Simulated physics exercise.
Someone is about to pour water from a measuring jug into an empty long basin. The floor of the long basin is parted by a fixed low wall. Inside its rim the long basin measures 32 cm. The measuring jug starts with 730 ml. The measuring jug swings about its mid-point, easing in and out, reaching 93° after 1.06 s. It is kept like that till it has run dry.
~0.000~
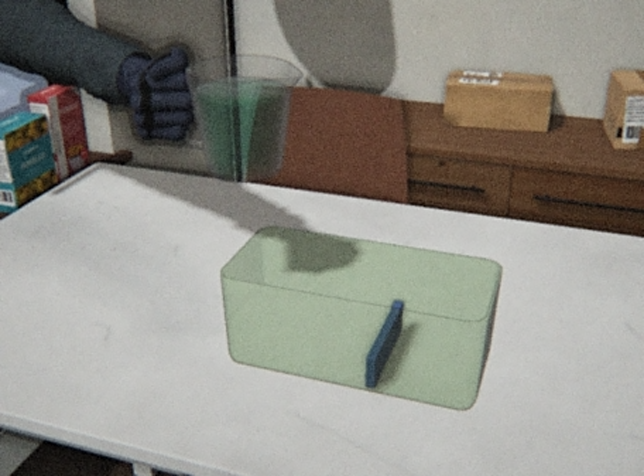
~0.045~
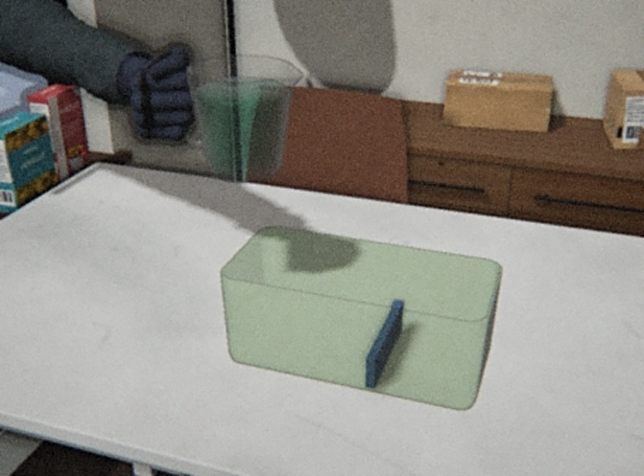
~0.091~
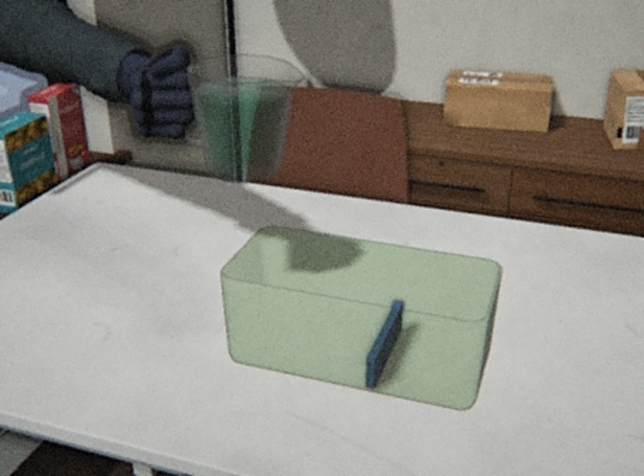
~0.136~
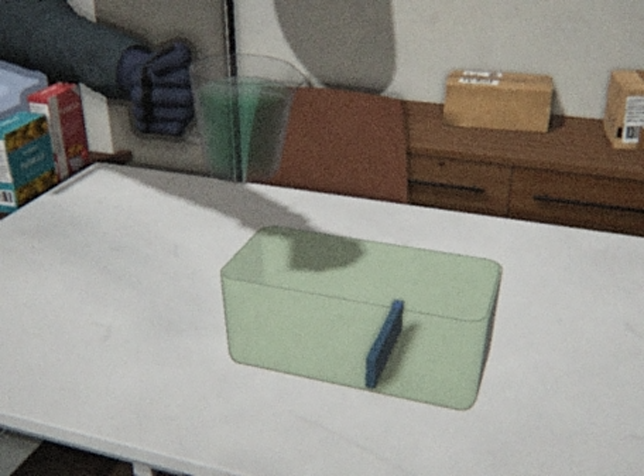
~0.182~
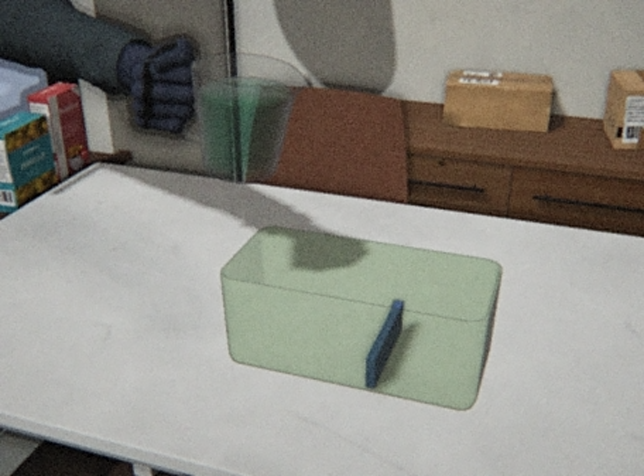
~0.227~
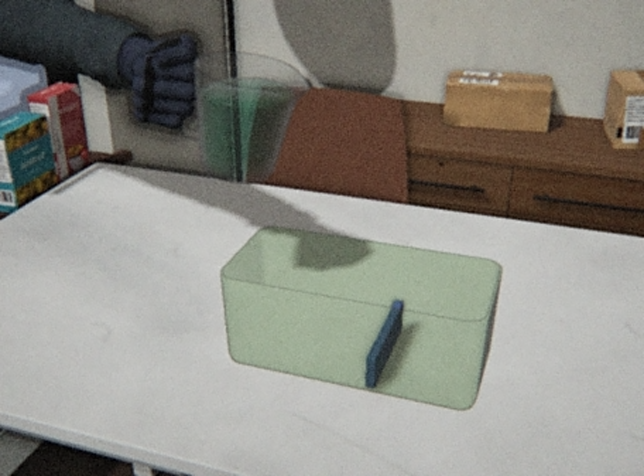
A clear jug of green liquid, beside a dark-gloved hand, stayed upright at first, then tilted slightly to the right above a white table, where a pale green basin with a blue divider sat still.
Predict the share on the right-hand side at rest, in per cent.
Roughly 14 per cent is past the wall.
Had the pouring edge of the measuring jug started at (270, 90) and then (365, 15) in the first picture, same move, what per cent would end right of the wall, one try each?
In turn about 5 and 80 per cent.
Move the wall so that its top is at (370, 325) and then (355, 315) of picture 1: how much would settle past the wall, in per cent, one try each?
In turn about 50 and 85 per cent.
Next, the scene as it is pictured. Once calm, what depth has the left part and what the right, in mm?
Left about 24 mm, right about 6 mm.
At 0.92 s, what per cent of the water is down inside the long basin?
About 42 per cent.
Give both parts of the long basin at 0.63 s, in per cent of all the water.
Left about 2, right about 0.
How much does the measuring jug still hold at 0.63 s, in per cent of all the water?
About 84 per cent.
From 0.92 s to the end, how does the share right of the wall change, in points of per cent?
The share moves up, by some 5 per cent.
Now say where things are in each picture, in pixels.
In the first picture, tilt 0°; pouring edge (302, 76); surface from (201, 84) to (288, 92); the long basin's rim runs from (241, 250) to (495, 293); the wall's top is at (386, 329).
In the second picture, tilt 0°; pouring edge (302, 76); surface from (201, 84) to (287, 92).
In the third picture, tilt 2°; pouring edge (303, 78); surface from (202, 83) to (289, 93).
In the fourth picture, tilt 4°; pouring edge (305, 80); surface from (204, 83) to (290, 94).
In the fifth picture, tilt 7°; pouring edge (307, 84); surface from (205, 84) to (292, 95).
In the sixth picture, tilt 10°; pouring edge (309, 89); surface from (206, 85) to (296, 96).
By 0.63 s the tilt is 60° and 84 per cent is still to pour, 2 is left of the wall and 0 right of it.
By 0.92 s the tilt is 89° and 35 per cent is still to pour, 32 is left of the wall and 9 right of it.
By 1.23 s the tilt is 93° and 5 per cent is still to pour, 75 is left of the wall and 11 right of it.
By 1.56 s the tilt is 93° and 1 per cent is still to pour, 82 is left of the wall and 14 right of it.
At rest 83 per cent lies left of the wall, 14 right of it and 3 outside.
